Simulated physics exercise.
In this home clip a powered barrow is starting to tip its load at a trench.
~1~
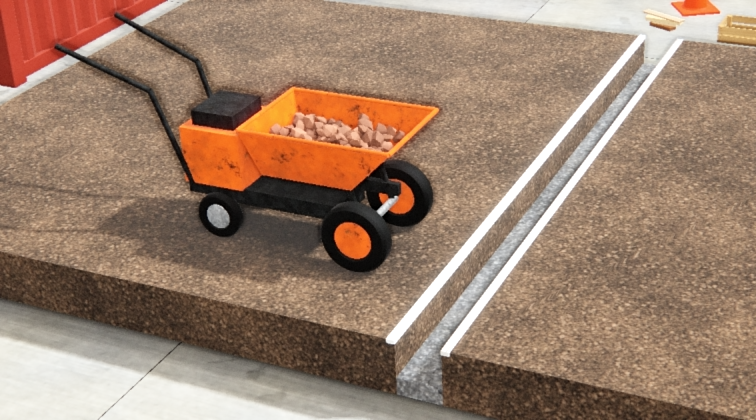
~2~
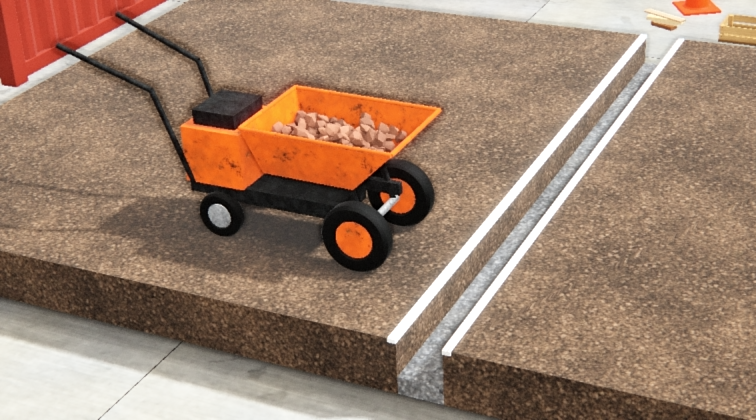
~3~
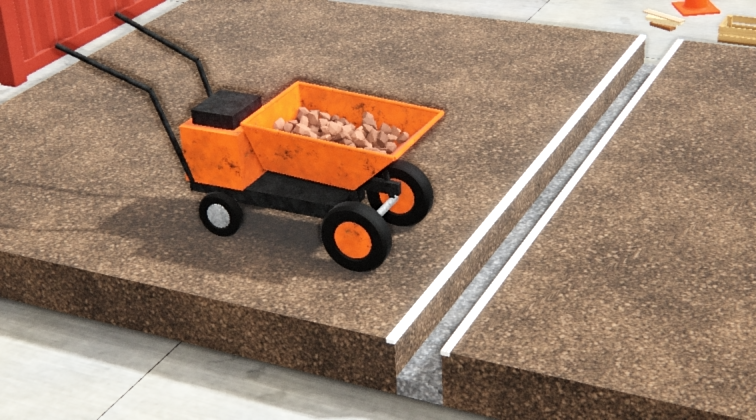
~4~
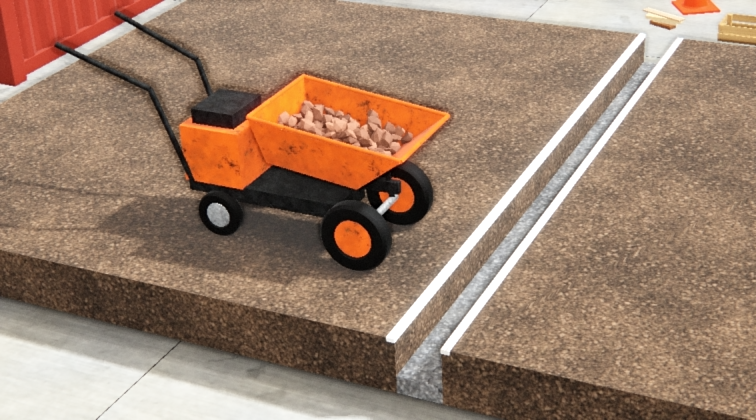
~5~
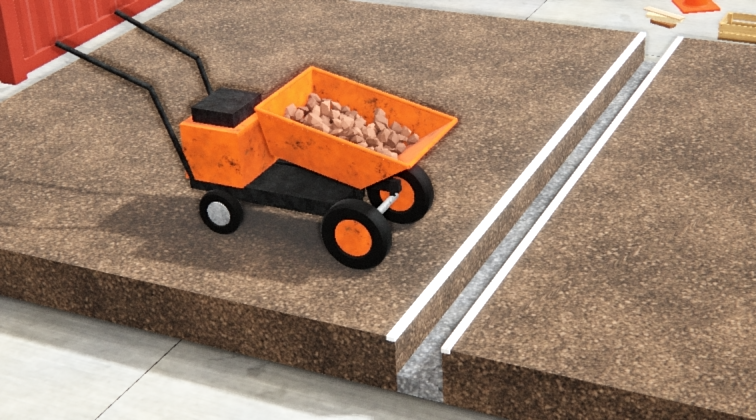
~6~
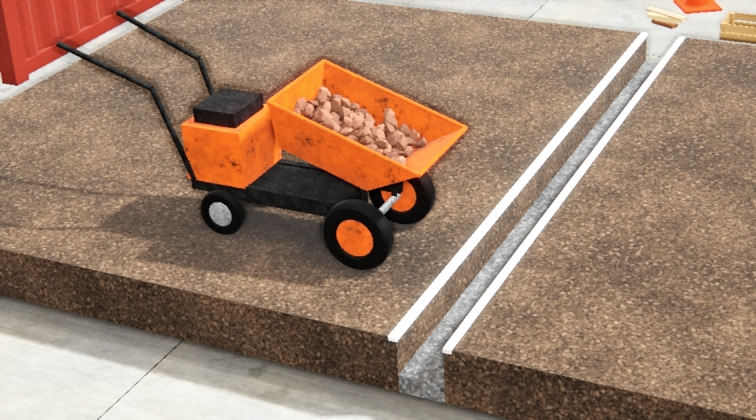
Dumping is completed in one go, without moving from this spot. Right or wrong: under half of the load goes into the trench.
Wrong.
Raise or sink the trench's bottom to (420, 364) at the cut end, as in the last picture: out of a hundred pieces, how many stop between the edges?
The share comes out near 60 percent.
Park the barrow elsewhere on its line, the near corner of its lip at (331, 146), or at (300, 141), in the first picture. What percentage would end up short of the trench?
In order: About 30 % and 60 %.
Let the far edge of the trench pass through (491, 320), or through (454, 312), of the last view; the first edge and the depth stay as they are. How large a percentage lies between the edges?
Well, it'd be something like 90 per cent the first time and 20 per cent the second.
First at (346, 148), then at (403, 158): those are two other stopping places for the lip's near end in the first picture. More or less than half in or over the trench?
Okay, first it's the bigger portion, and then it's a smaller portion.
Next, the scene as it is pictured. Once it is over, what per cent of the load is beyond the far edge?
That share is about 35 percent.
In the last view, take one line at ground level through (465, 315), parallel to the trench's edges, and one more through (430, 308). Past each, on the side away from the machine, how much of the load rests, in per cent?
Around 30 in a hundred for the first, 90 in a hundred for the second.
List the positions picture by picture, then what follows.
In the first picture, lip of the skip near (388, 155), level; top of the load near (322, 133), lumps of rubble; first edge of the trench near (417, 307); far edge near (470, 318), the trench under half as wide as the skip, and about as deep as wide.
In the second picture, lip of the skip near (391, 156), level; top of the load near (324, 132).
In the third picture, lip of the skip near (394, 158), tipped barely; top of the load near (330, 127).
In the fourth picture, lip of the skip near (400, 162), tipped a little; top of the load near (316, 127).
In the fifth picture, lip of the skip near (409, 167), tipped a little; top of the load near (323, 122).
In the sixth picture, lip of the skip near (419, 175), tipped clearly; top of the load near (321, 114); first edge of the trench near (419, 305); far edge near (472, 316).
Shortly afterwards, skip tipped steeply; the whole lot in the skip.
Next, skip tipped right over; the bulk in the skip; a little in or heaped over the trench; a little beyond it.
Some moments later, skip tipped right over; only a few in the skip; near two thirds in or heaped over the trench; near a third beyond it.
In the end, skip tipped right over; near two thirds in or heaped over the trench; near a third beyond it.
